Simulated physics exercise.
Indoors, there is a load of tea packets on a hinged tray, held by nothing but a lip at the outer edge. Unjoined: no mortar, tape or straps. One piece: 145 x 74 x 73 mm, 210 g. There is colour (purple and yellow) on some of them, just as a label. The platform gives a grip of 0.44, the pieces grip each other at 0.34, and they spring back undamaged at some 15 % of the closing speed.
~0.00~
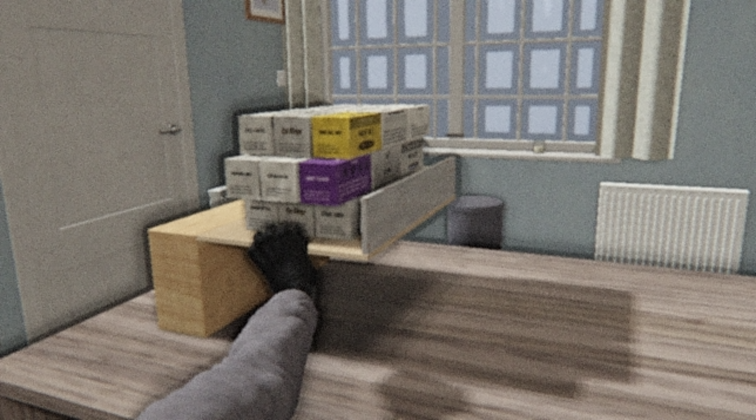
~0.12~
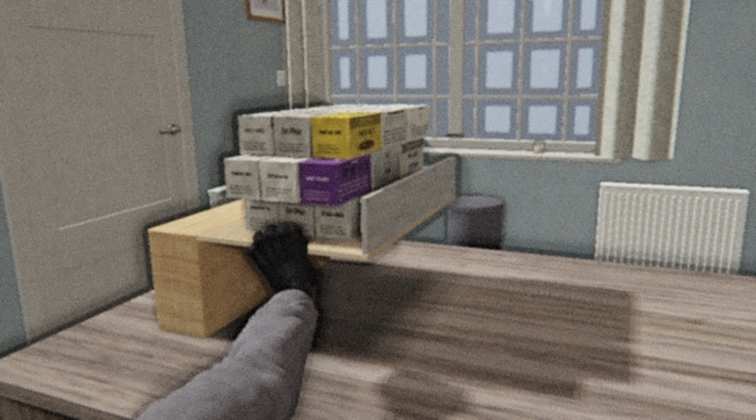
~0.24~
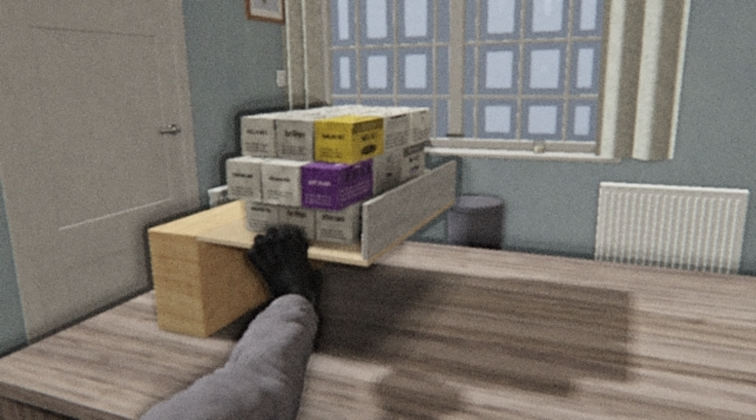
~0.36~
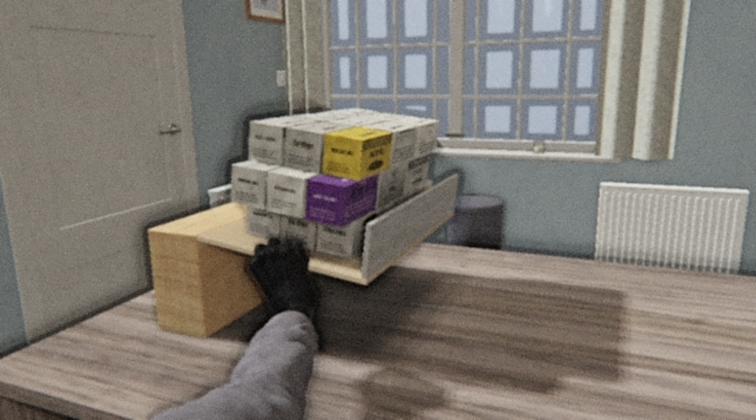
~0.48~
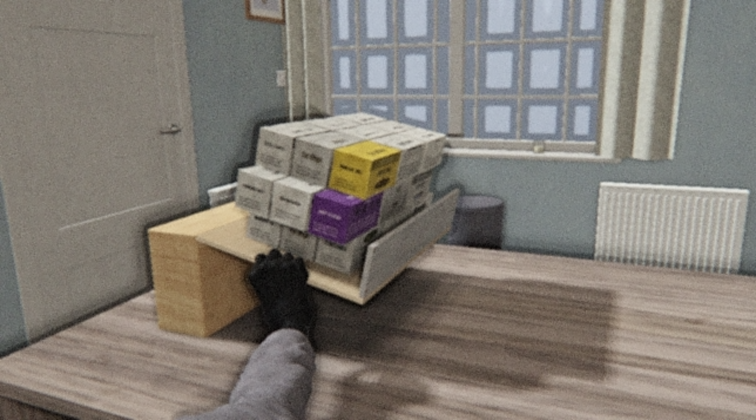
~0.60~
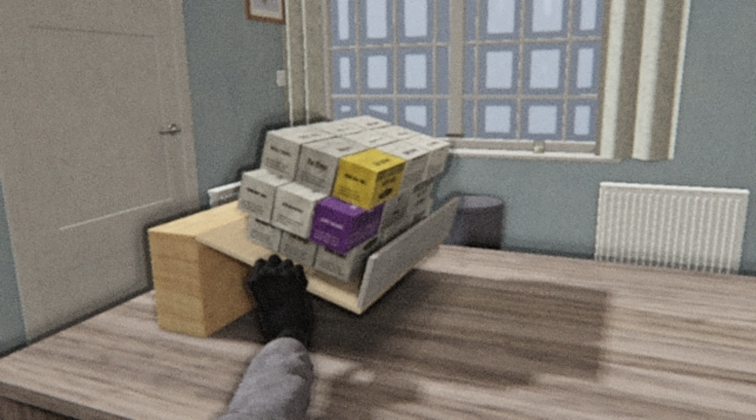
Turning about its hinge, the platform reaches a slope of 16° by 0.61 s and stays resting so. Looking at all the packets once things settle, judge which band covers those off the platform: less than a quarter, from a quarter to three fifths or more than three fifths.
Those off the platform make up under a quarter of them.
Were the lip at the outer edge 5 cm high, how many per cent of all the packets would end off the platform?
With that change, 30 percent.
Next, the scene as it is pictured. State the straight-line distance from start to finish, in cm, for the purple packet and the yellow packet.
Result: Purple at 12 cm, yellow at 44 cm.
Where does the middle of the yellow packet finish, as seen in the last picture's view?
I'd place it at about (482, 336) in the final view.
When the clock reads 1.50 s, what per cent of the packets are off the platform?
0 per cent.
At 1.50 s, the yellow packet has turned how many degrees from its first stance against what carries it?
Roughly 10°.
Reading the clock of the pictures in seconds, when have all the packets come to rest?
2.0 s, roughly.
After 1.50 s, slope 16°; none of the 27 packets off the platform, 17 disturbed; yellow packet 8° from how it stood; purple packet 8° from how it stood.
After 1.76 s, slope 16°; 3 of the 27 packets off the platform; yellow packet 46° from how it stood, 7 cm lower; purple packet 22° from how it stood.
In the end (2.3 s), slope 16°; 3 of the 27 packets off the platform; yellow packet on its side; purple packet 21° from how it stood. That is 11 per cent. From the last view, middles, yellow packet near (482, 336), purple packet near (375, 228).
